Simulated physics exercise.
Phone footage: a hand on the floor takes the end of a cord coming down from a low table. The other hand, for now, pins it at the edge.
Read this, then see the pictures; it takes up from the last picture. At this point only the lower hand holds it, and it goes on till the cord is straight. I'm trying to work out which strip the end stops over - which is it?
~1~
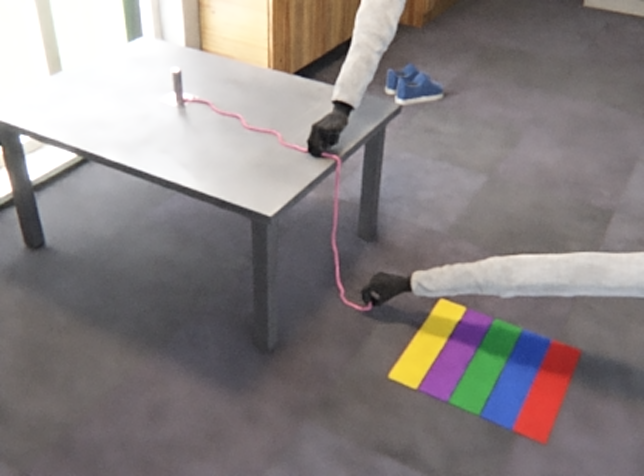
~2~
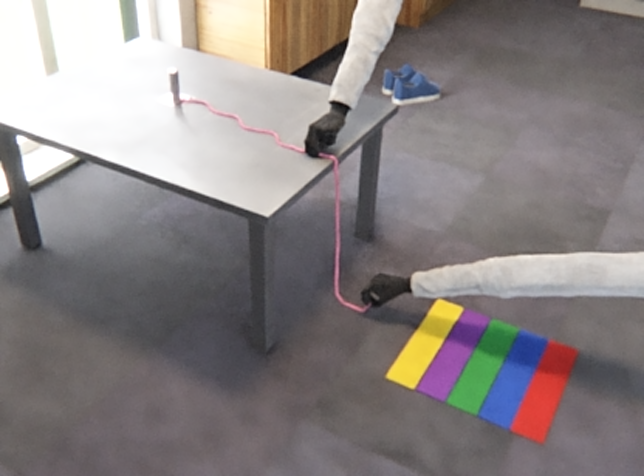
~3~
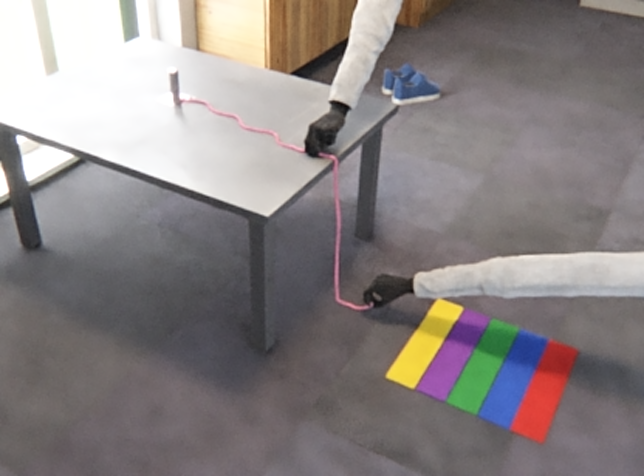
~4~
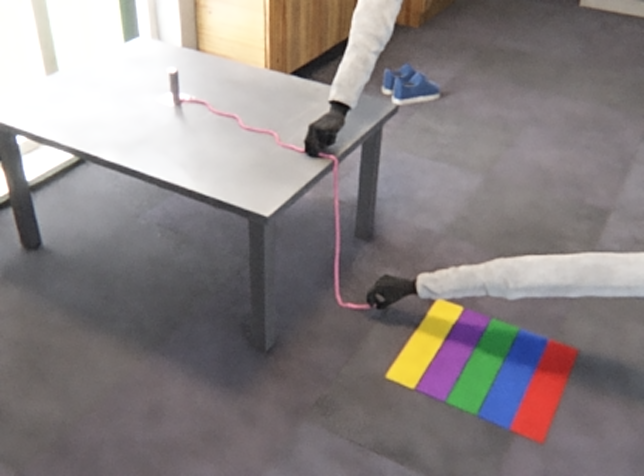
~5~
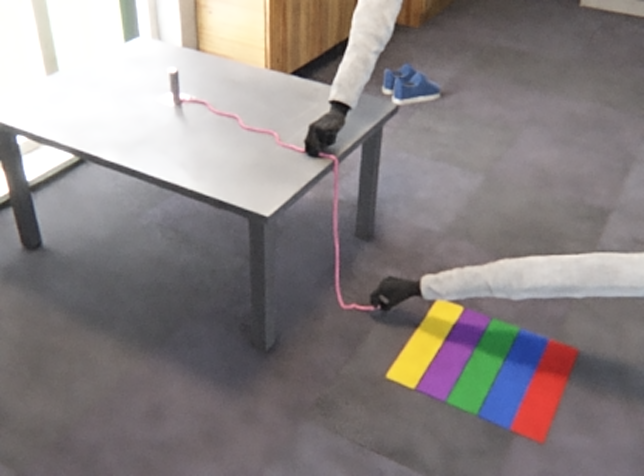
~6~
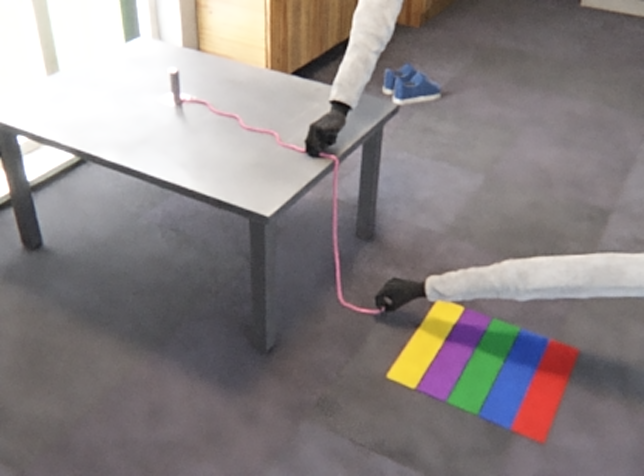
It stops over the green one.
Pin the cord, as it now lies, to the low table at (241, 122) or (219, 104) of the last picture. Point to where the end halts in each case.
Per try (px, approx.): (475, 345), (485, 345).
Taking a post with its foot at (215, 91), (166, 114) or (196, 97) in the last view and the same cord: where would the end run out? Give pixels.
Taking the tries in turn, you get (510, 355), (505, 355) and (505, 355).
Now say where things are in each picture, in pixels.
In the first frame, end (370, 303); yellow (412, 367); purple (442, 379); green (472, 392); blue (504, 405); red (537, 419).
In the second frame, end (370, 304); cord through (208, 106) (243, 127) (289, 147) (337, 177) (338, 240) (336, 293).
In the third frame, end (372, 304).
In the fourth frame, end (375, 306); cord through (208, 105) (243, 127) (289, 147) (335, 177) (338, 240) (337, 293).
In the fifth frame, end (379, 307).
In the sixth frame, end (384, 309); cord through (209, 105) (244, 127) (290, 147) (335, 176) (335, 239) (339, 293).
Soon after, end near (431, 327); over yellow.
Then, end near (469, 341); over purple.
At full stretch, end near (491, 350); over green. It halts on the green strip.
